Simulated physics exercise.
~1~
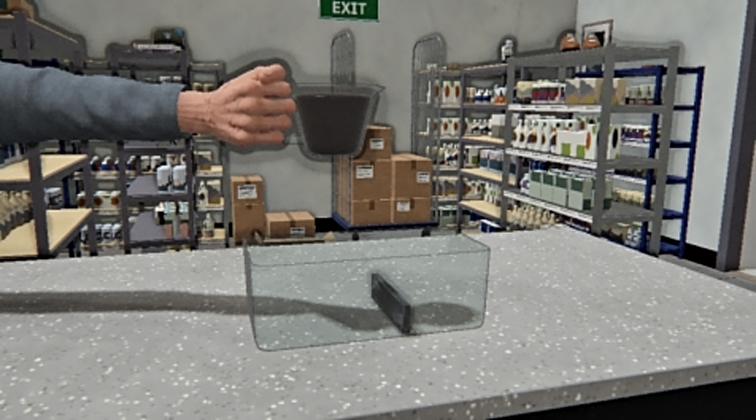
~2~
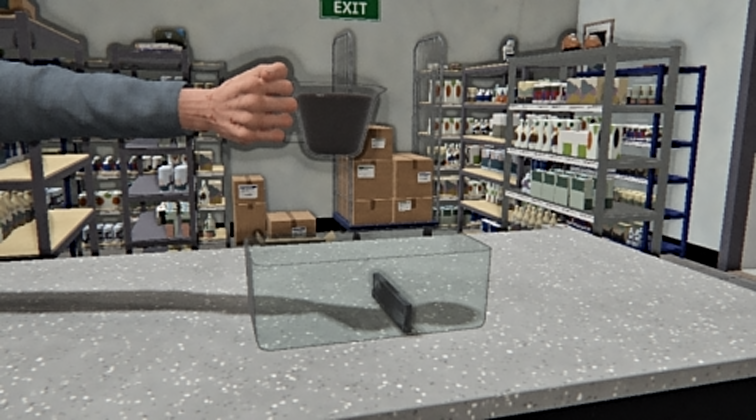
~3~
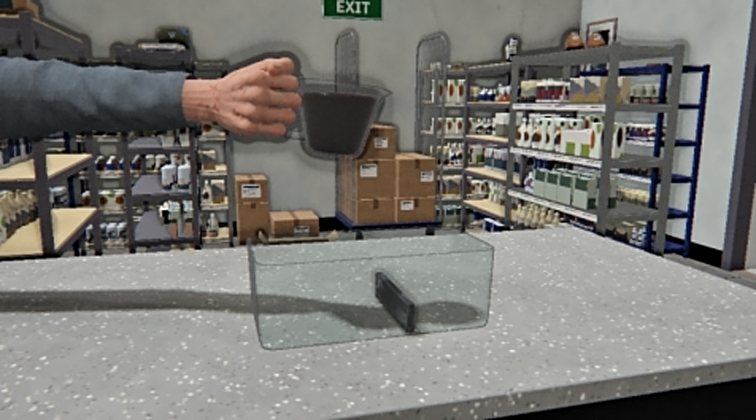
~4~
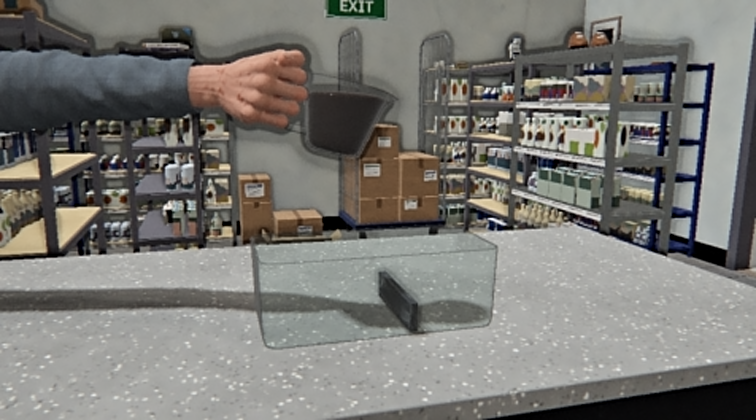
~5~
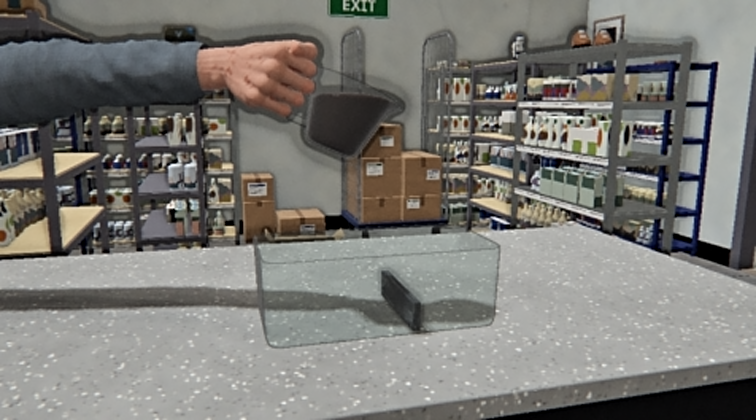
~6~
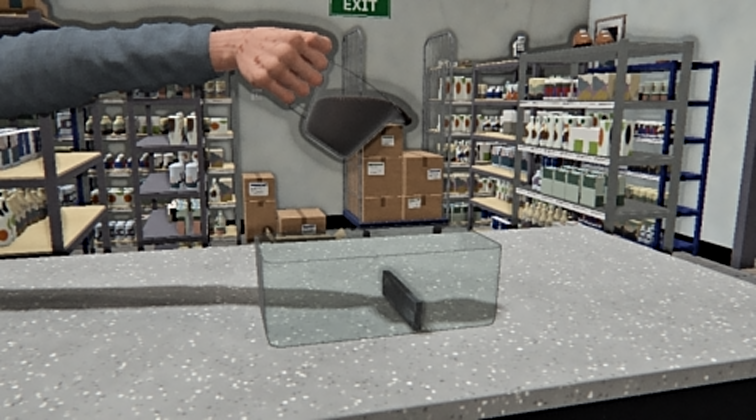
In a storeroom with stocked shelves, a hand holds a jug of dark coffee above a clear basin with a low wall inside, then tilts it rightward, slowly at first and then further, until coffee reaches over the rim.
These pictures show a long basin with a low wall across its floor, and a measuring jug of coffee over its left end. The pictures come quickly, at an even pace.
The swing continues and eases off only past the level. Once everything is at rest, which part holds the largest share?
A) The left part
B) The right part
The right part.
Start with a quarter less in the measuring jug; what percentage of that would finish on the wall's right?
Close to 75 per cent.
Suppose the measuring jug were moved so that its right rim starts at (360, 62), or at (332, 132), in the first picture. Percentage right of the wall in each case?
Near 55 per cent for the first start, near 5 per cent for the second.
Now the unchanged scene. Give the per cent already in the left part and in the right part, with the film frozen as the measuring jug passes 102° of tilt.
On the left near 0 in a hundred, on the right near 40 in a hundred.
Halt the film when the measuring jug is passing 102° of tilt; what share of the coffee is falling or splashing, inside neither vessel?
Some 35 per cent, I'd say.
A moment on, the tilt is 102° and 24 per cent is still to pour, 0 is left of the wall and 40 right of it.
Next, the tilt is 119° and 0 per cent is still to pour, 15 is left of the wall and 77 right of it.
Then the tilt is 119° and 0 per cent is still to pour, 21 is left of the wall and 74 right of it.
Later the tilt is 119° and 0 per cent is still to pour, 21 is left of the wall and 74 right of it.
In the end 21 per cent lies left of the wall, 74 right of it and 5 outside.
